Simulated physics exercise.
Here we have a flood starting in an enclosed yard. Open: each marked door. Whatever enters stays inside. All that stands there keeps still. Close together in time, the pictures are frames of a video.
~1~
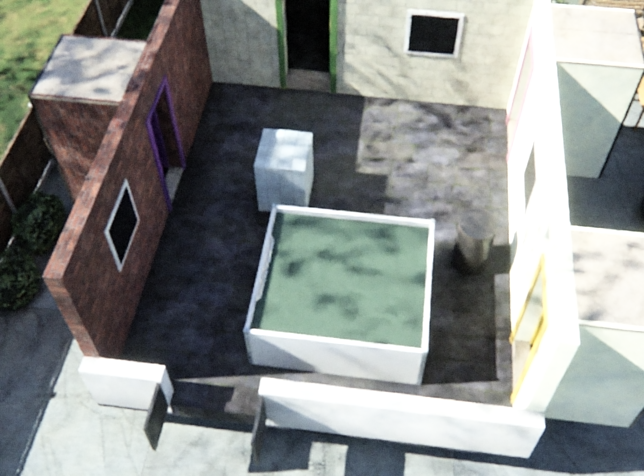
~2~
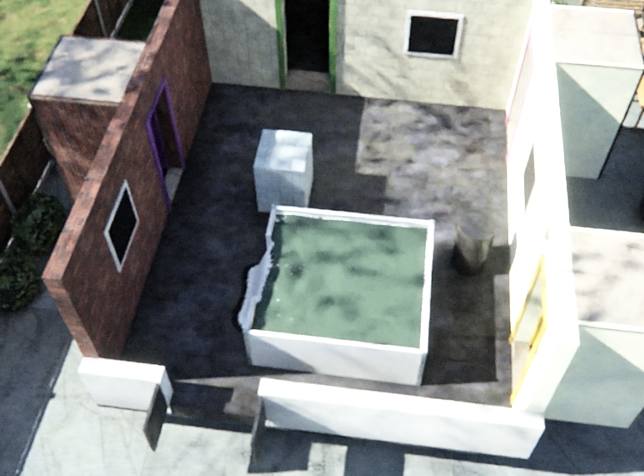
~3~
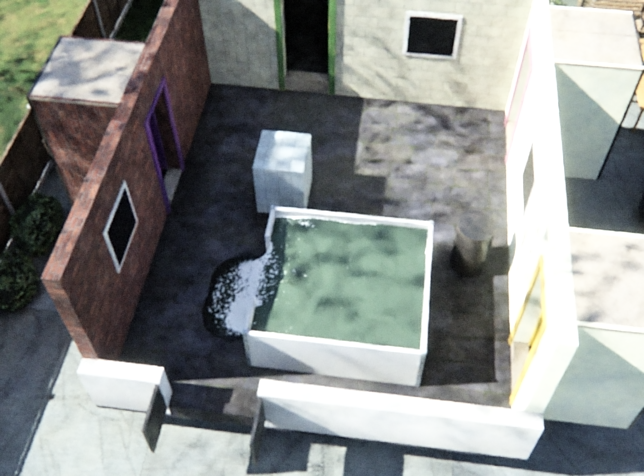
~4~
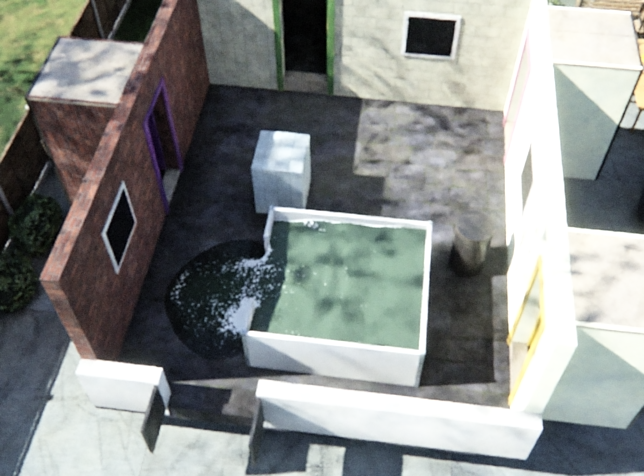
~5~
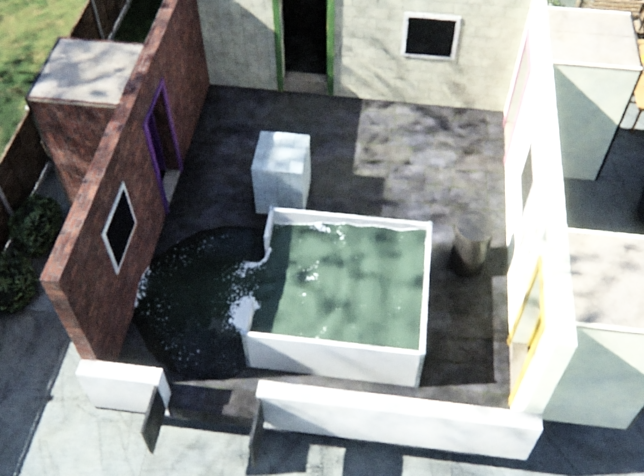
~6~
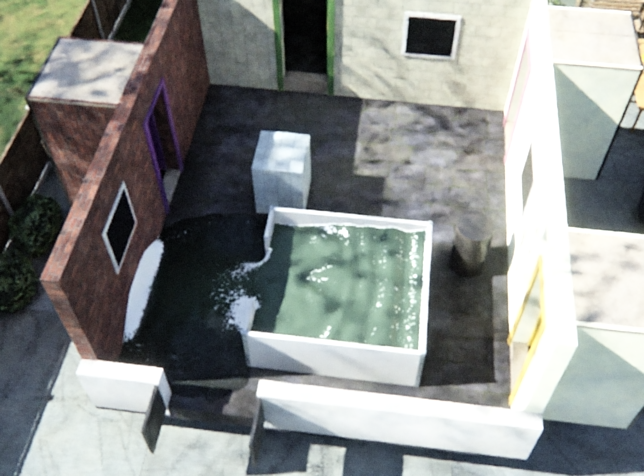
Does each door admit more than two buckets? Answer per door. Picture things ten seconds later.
The green door: It does not; the purple door: It does; the pink door: It does not; the yellow door: It does not.
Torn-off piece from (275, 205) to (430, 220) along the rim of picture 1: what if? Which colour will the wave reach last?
The yellow-painted one.
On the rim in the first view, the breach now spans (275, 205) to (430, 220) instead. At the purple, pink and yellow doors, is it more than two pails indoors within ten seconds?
Then: Purple door lets more in, pink door floods, yellow door lets less in.
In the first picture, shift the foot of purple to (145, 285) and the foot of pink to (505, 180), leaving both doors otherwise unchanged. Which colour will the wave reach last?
That would be the pink-painted one.
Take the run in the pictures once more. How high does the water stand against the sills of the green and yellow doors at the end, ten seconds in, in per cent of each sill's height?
First around 30 percent, second around 80 percent.
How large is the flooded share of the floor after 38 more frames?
I'd put it at roughly 90 per cent.
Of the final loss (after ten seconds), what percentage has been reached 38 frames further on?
65 per cent.
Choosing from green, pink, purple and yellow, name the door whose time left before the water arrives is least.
First in line is the door marked purple.
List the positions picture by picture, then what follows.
In the first frame, the open tank at (344, 276) is whole and still.
In the second frame, water pours out at (265, 287) and has run to (256, 266).
In the third frame, the front is at (222, 269), out from the gap at (265, 290).
In the fourth frame, water pours out at (264, 291) and has run to (172, 289).
In the fifth frame, water pours out at (264, 292) and has run to (134, 314).
In the sixth frame, water pours out at (264, 291) and has run to (123, 349).
A moment on, water covers 20 % of the floor; the green door not reached, the purple door wet at the sill, nothing in, the pink door not reached, the yellow door not reached.
Next, water covers 35 % of the floor; the green door not reached, the purple door under two buckets in, the pink door not reached, the yellow door not reached.
Then, water covers 55 % of the floor; the green door wet at the sill, nothing in, the purple door over two buckets in, the pink door not reached, the yellow door wet at the sill, nothing in.
Later, water covers 90 % of the floor; the green door wet at the sill, nothing in, the purple door over two buckets in, the pink door wet at the sill, nothing in, the yellow door under two buckets in.
In the end, water covers 95 % of the floor; the green door wet at the sill, nothing in, the purple door over two buckets in, the pink door wet at the sill, nothing in, the yellow door under two buckets in.
